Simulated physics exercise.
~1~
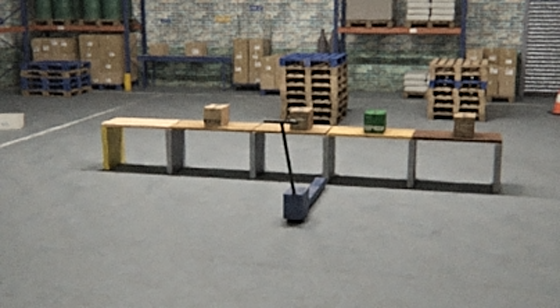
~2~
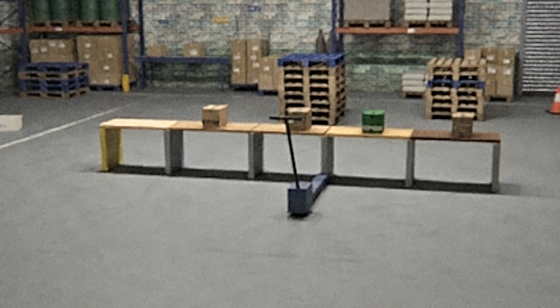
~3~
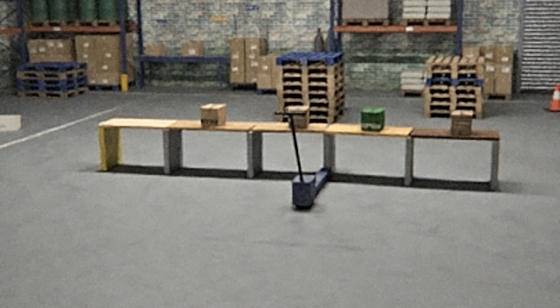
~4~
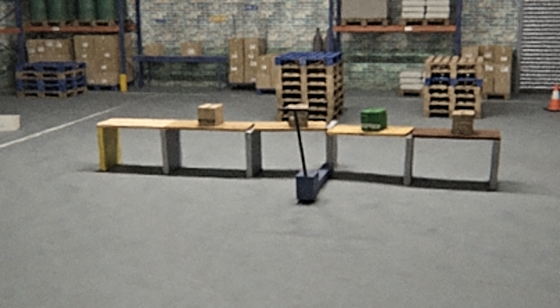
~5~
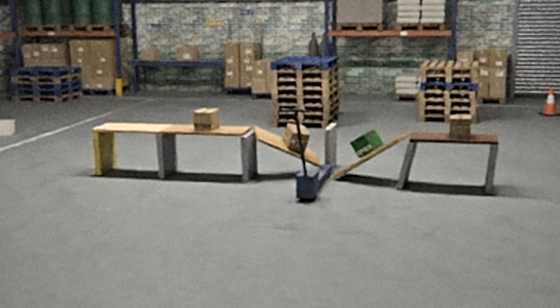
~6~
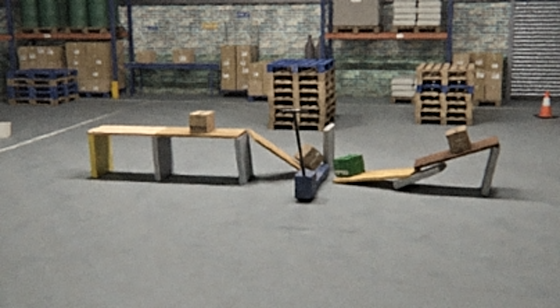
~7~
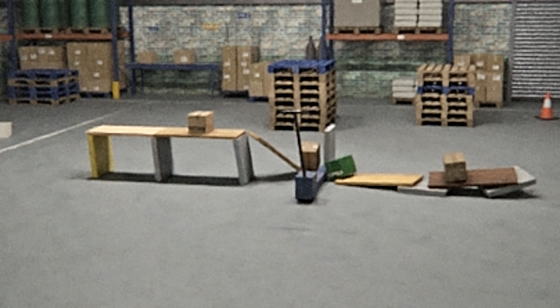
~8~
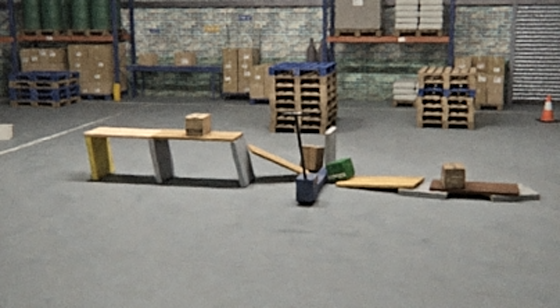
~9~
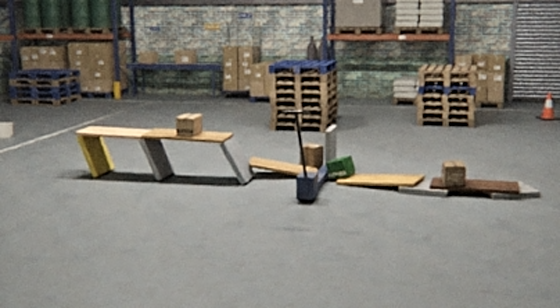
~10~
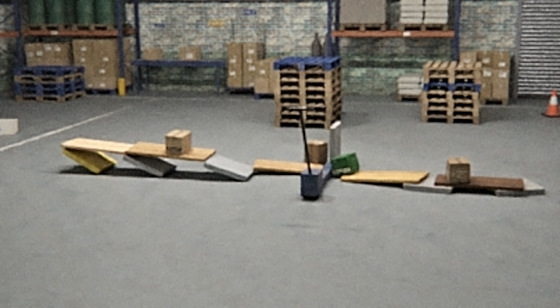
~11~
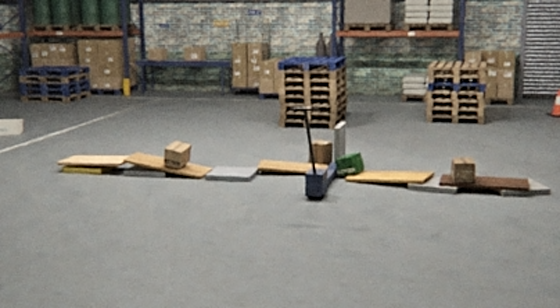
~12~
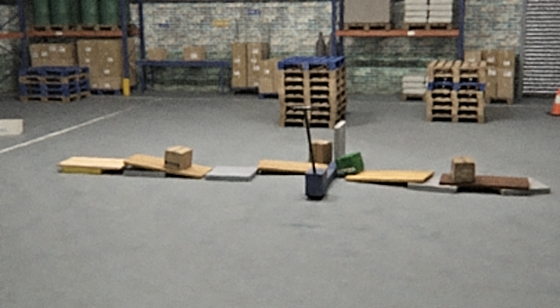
A long, low row of wooden boards on upright supports spans a warehouse floor, seen from the front by a slightly swaying camera, with racks, pallets and stacked boxes behind. Three brown cartons and a green one sit on top, and a yellow support stands at the left end. A dark blue floor jack moves in against the row near the middle. The boards around it drop, tipping the green carton down, and the right end then collapses. After a pause, the left supports lean and topple leftward, leaving boards and cartons low across the floor, with one grey support still upright behind the jack.
